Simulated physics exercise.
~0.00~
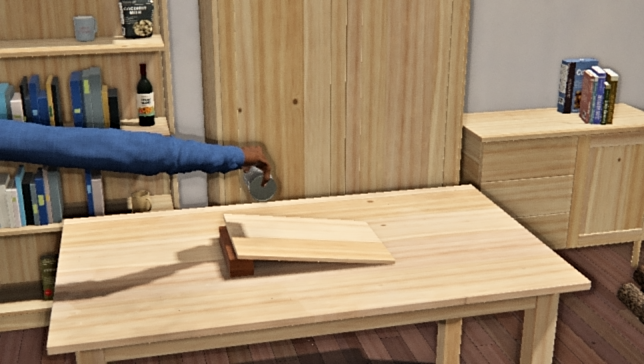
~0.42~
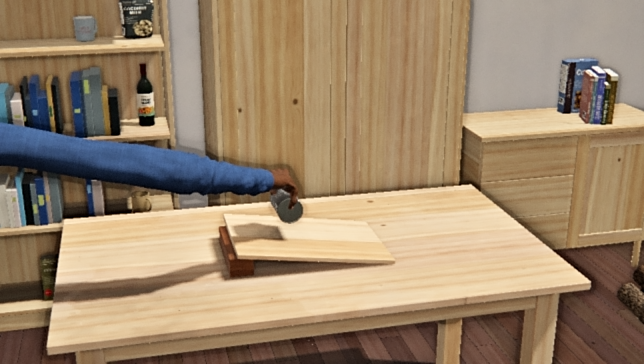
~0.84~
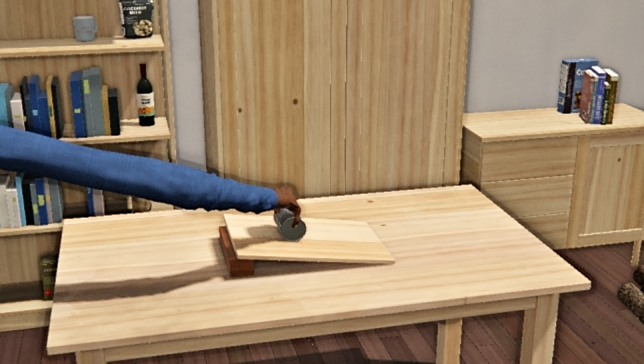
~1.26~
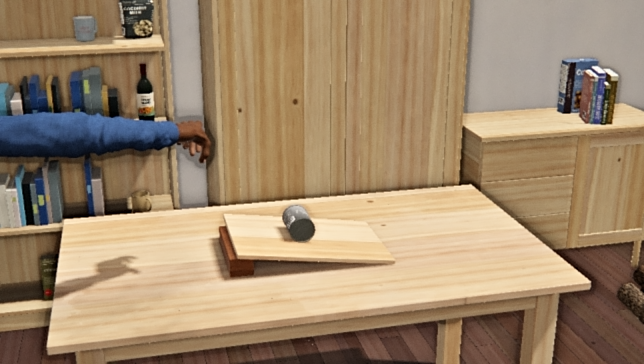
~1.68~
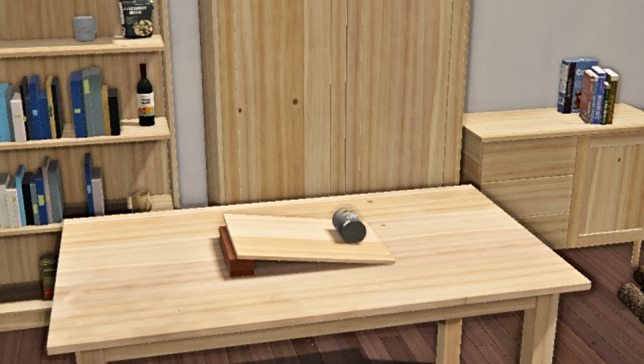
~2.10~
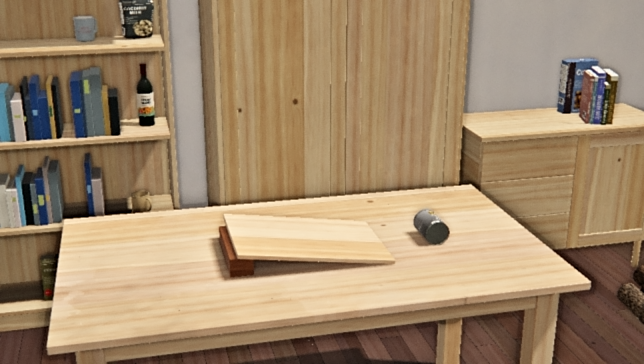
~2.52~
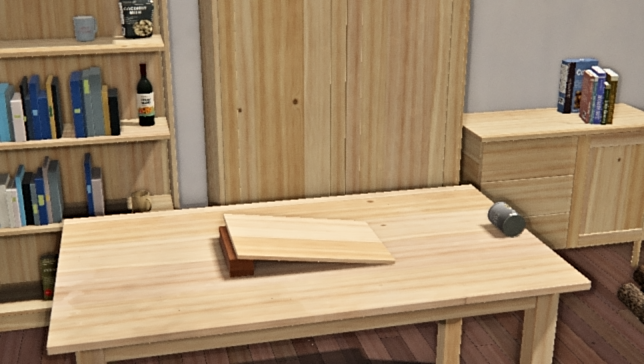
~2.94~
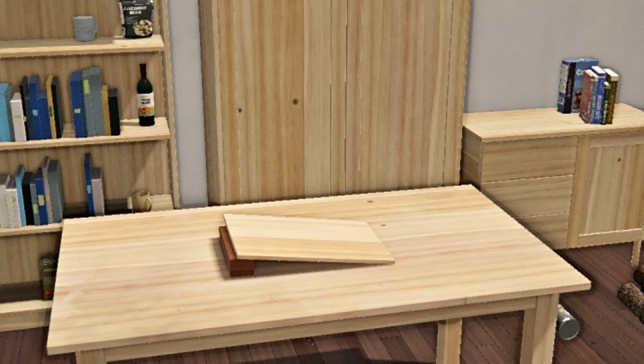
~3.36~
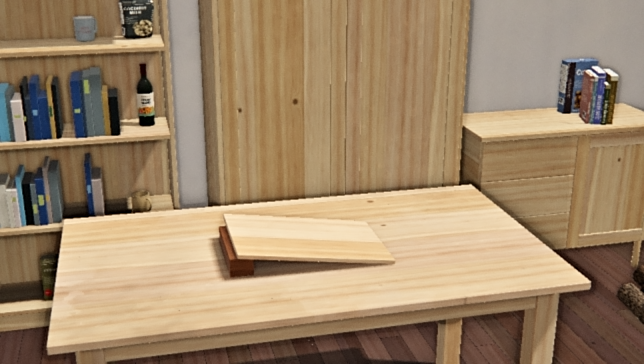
Grey tin set on its side by a hand, rolling down a tilted board, across the table and off onto the floor.
